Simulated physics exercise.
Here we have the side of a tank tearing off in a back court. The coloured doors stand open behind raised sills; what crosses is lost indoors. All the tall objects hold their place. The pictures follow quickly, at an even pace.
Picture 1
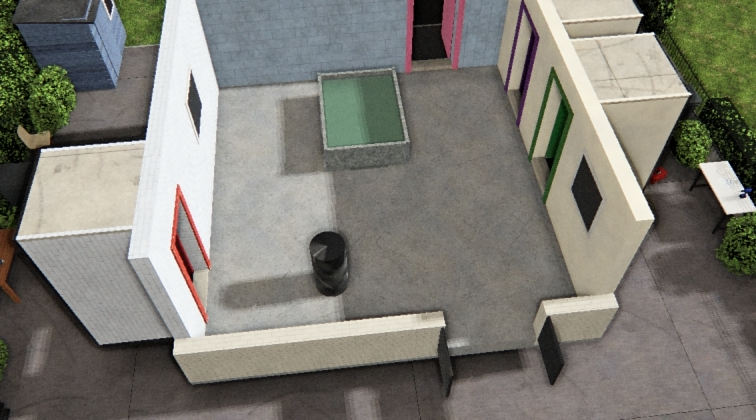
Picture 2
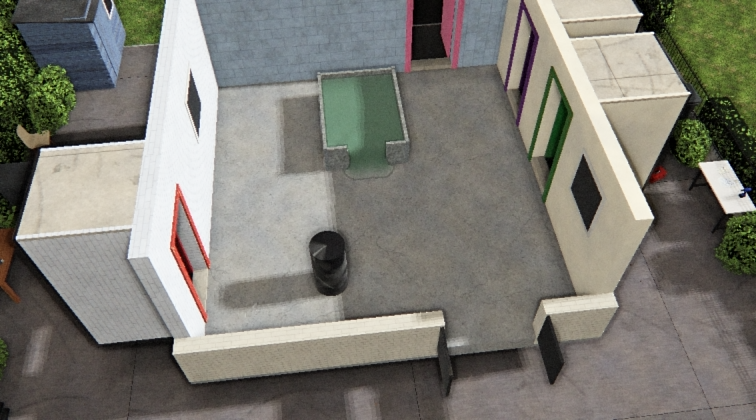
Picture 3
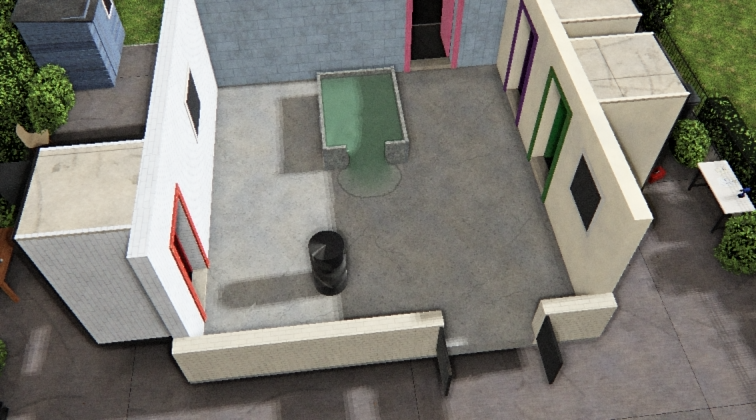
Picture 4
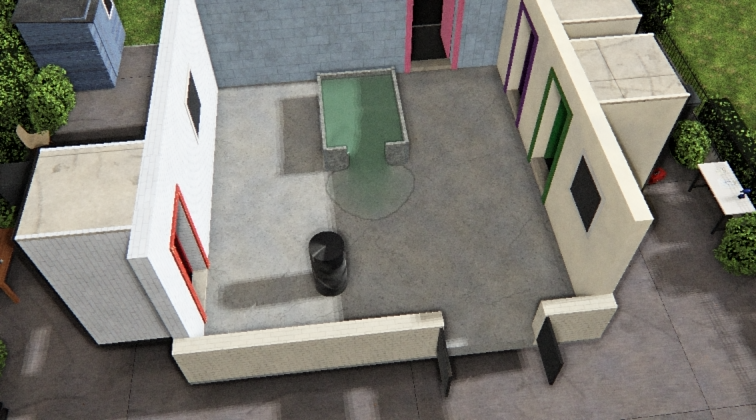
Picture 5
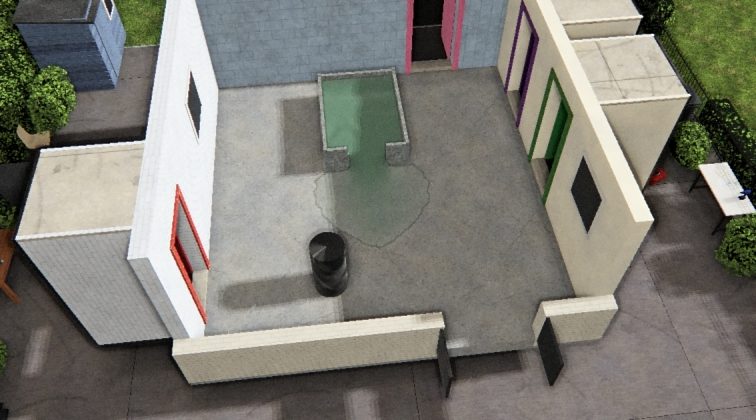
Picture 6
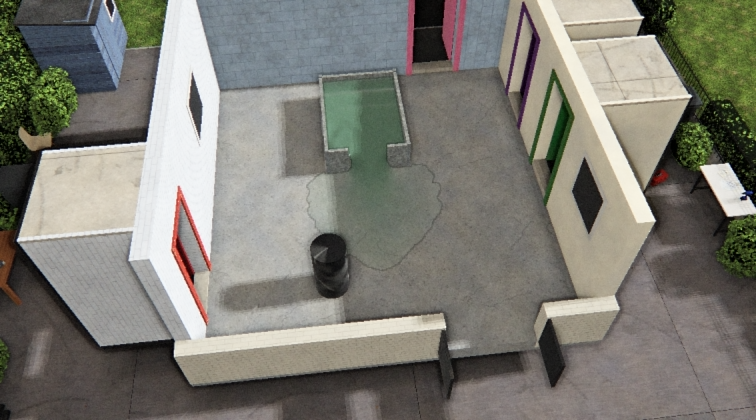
At the start, still green water fills an open tank in a walled court with coloured doorways and a dark barrel-shaped object. The near side of the tank gives way at its middle, and water pours through the gap, spreading over the grey floor in a thin, widening pool that reaches beside the dark object.
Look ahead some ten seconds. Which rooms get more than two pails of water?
One by one: The pink door stays under that; the purple door stays under that; the green door stays under that; the red door takes more than that.
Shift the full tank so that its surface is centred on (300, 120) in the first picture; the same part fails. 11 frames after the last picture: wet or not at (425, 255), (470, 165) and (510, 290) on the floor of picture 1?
In that order: Awash, free of water, free of water.
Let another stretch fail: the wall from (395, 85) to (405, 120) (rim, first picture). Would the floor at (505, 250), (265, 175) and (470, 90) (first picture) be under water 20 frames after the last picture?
One after the other: Covered, not flooded, wet.
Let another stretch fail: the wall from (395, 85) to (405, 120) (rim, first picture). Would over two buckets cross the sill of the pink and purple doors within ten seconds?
One by one: The pink one holds; the purple one goes over.
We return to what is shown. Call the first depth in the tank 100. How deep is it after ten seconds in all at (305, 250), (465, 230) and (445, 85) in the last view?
About 10, 6 and 0 per cent.
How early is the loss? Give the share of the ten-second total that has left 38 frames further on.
About 60 per cent.
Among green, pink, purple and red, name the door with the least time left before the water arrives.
That is the red door.
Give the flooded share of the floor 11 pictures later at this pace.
Roughly 40 per cent.
A moment on, water covers 25 % of the floor; the pink door not reached, the purple door not reached, the green door not reached, the red door not reached.
Next, water covers 40 % of the floor; the pink door not reached, the purple door not reached, the green door not reached, the red door not reached.
Then, water covers 45 % of the floor; the pink door not reached, the purple door not reached, the green door not reached, the red door under two buckets in.
Later, water covers 45 % of the floor; the pink door not reached, the purple door not reached, the green door not reached, the red door over two buckets in.
In the end, water covers 70 % of the floor; the pink door not reached, the purple door wet at the sill, nothing in, the green door wet at the sill, nothing in, the red door far over two buckets in.
